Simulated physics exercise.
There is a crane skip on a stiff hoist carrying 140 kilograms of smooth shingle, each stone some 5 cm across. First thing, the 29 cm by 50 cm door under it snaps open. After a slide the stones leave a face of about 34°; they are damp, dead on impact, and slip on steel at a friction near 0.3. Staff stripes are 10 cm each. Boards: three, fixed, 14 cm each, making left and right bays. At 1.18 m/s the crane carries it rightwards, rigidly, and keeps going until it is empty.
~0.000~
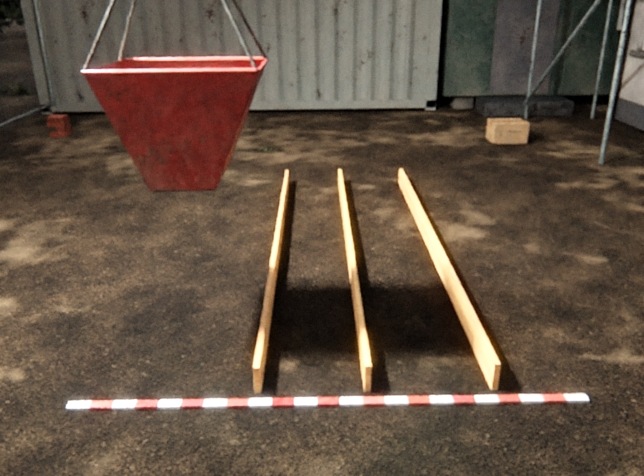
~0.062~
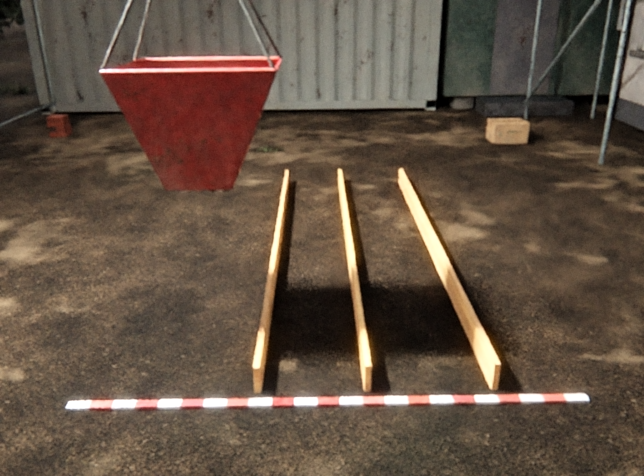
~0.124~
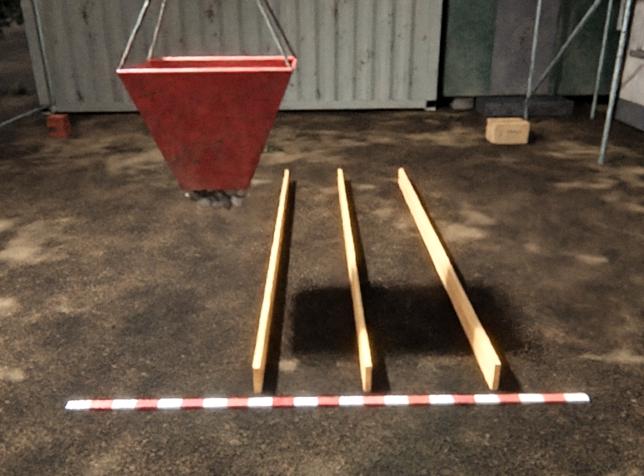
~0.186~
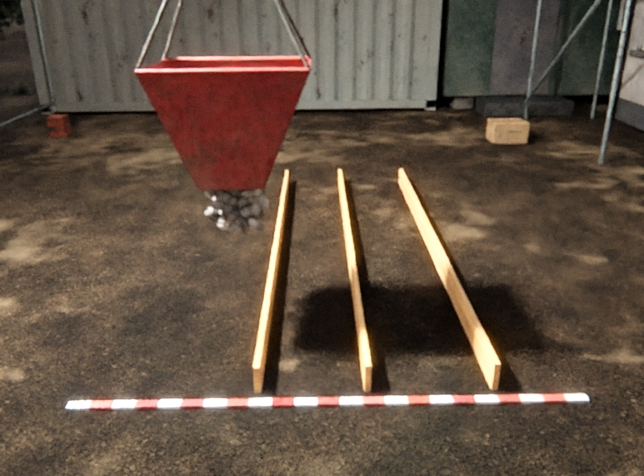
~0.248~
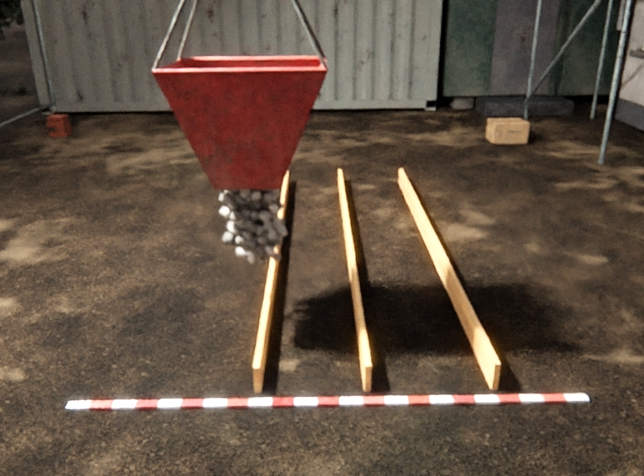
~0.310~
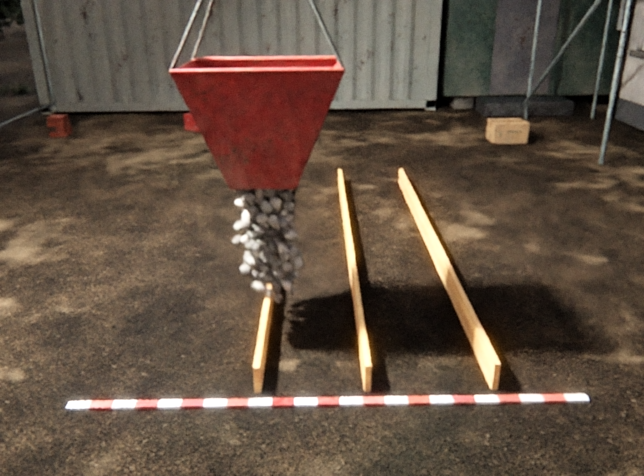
A red hopper hanging from cables moved slowly to the right above dark ground, and grey stones began pouring from its bottom in a lengthening stream, passing in front of the leftmost of three wooden boards.
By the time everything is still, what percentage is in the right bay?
About 39 per cent is there.
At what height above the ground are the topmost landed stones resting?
The topmost stones rest about 20 cm above the ground.
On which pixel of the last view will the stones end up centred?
I'd say close to pixel (342, 317).
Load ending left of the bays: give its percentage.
I'd put it at roughly 0 per cent.
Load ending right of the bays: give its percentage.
Share of load: Near 0 %.
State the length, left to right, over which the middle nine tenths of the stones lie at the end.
Around 100 centimetres.
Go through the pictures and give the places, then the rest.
In the first picture, the outlet is at (182, 179); nothing has dropped yet.
In the second picture, the outlet is at (198, 179); 3 % is out.
The third picture shows outlet at (214, 179), the stream shows down to (234, 193); 90 % still inside.
The fourth picture shows outlet at (230, 179), the stream shows down to (247, 219); 80 % still inside.
The fifth picture shows outlet at (247, 178), the stream shows down to (263, 248); 70 % still inside.
The sixth picture shows outlet at (263, 178), the stream shows down to (275, 284); 60 % still inside.
After 0.7 s, 0 % in the crane skip, 75 % falling or lying in the left bay, 25 % falling or lying in the right bay; the stones farthest right are at (402, 317).
After 1.1 s, 0 % in the crane skip, 61 % falling or lying in the left bay, 39 % falling or lying in the right bay; the stones farthest right are at (466, 309).
After 1.7 s, 0 % in the crane skip, 61 % falling or lying in the left bay, 39 % falling or lying in the right bay; the stones farthest right are at (480, 315).
After 2.6 s, 0 % in the crane skip, 61 % falling or lying in the left bay, 39 % falling or lying in the right bay; the stones farthest right are at (480, 315).
After 4.5 s, 0 % in the crane skip, 61 % in the left bay, 39 % in the right bay; the stones farthest right are at (480, 315).
